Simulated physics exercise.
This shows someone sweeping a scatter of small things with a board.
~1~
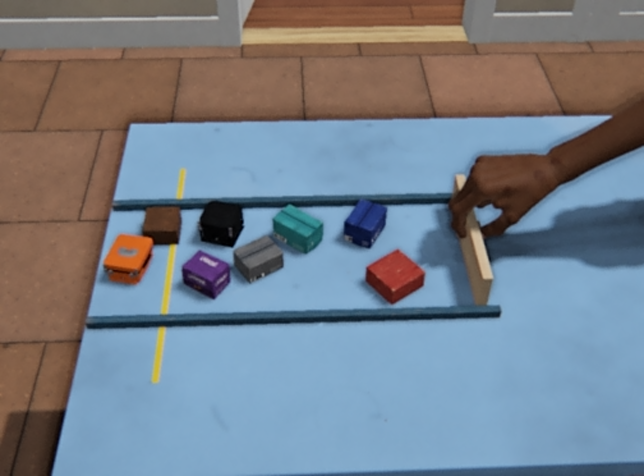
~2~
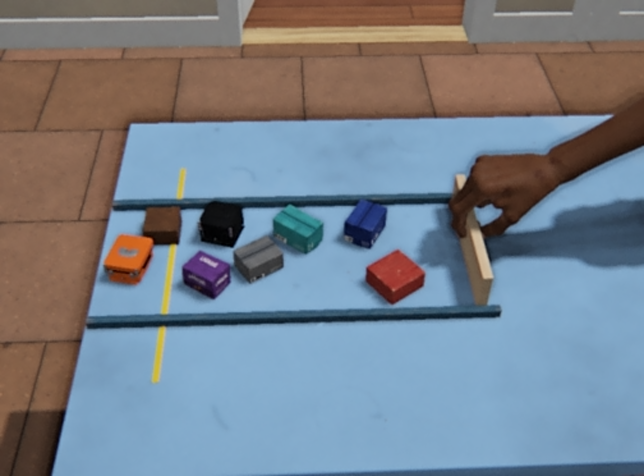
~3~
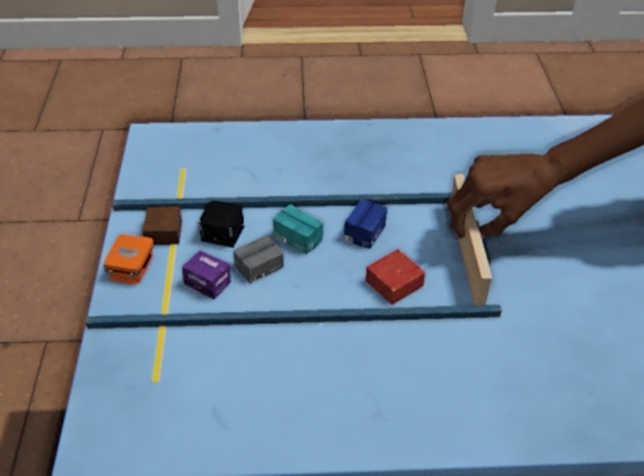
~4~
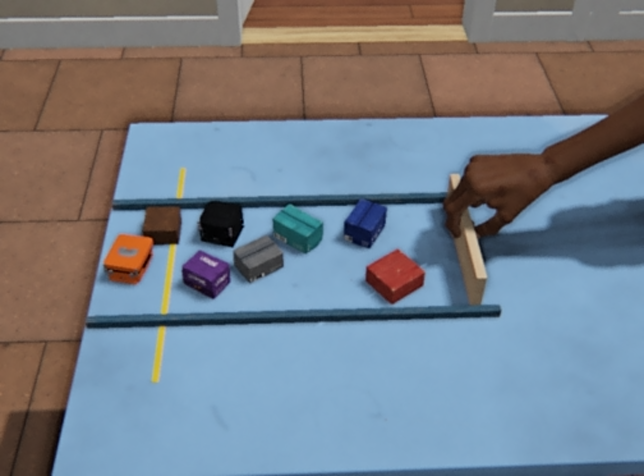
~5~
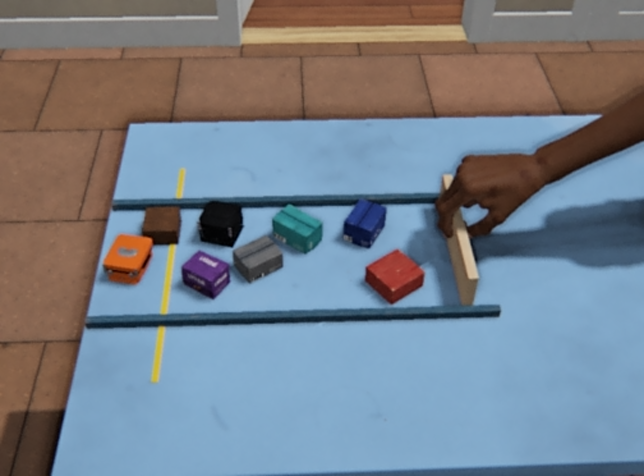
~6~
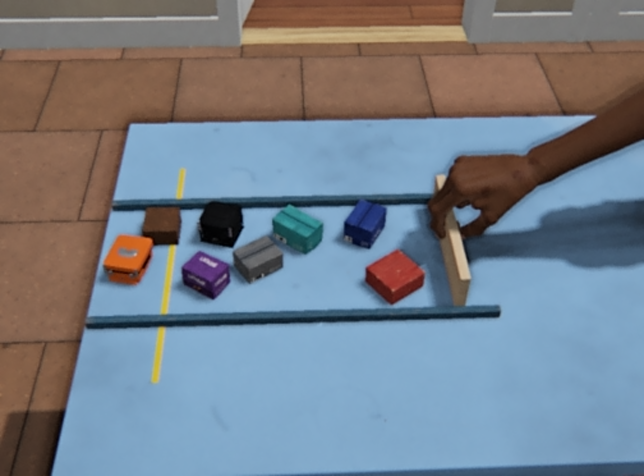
At first, a hand holds an upright wooden board at the right end of two dark rails on a blue surface, with eight small colourful boxes and blocks scattered to its left. The hand then slides the board slightly left, narrowing the gap to the red block, while the pieces stay still.
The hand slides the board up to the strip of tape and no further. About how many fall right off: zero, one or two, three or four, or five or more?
Here the number that fall off is three or four.
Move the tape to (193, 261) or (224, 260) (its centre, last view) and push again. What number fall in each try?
Try by try, 1 and 0.
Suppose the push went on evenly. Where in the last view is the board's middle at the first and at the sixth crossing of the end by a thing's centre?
Near (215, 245) and (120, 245).
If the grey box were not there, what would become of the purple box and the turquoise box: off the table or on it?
The purple box holds on; the turquoise box does not fall.
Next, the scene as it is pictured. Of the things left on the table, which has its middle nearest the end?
Foremost is the grey box.
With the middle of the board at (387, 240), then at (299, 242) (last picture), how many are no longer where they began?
The counts are 2 and 6.
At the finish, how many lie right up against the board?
3 of them.
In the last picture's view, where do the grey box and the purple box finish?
The grey box stops around (109, 269); the purple box around (143, 300).
A little later, none off yet; orange case at rest near (130, 260); brown block at rest near (162, 226); purple box at rest near (206, 275).
Next, none off yet; orange case at rest near (130, 260); brown block at rest near (162, 226); purple box moving near (195, 278).
Later still, none off yet; orange case moving near (126, 260); brown block shifted about its own width near (112, 227); purple box shifted about its own width near (160, 294).
When it is over, the number that fall off is three or four; down, black case, brown block and orange case.
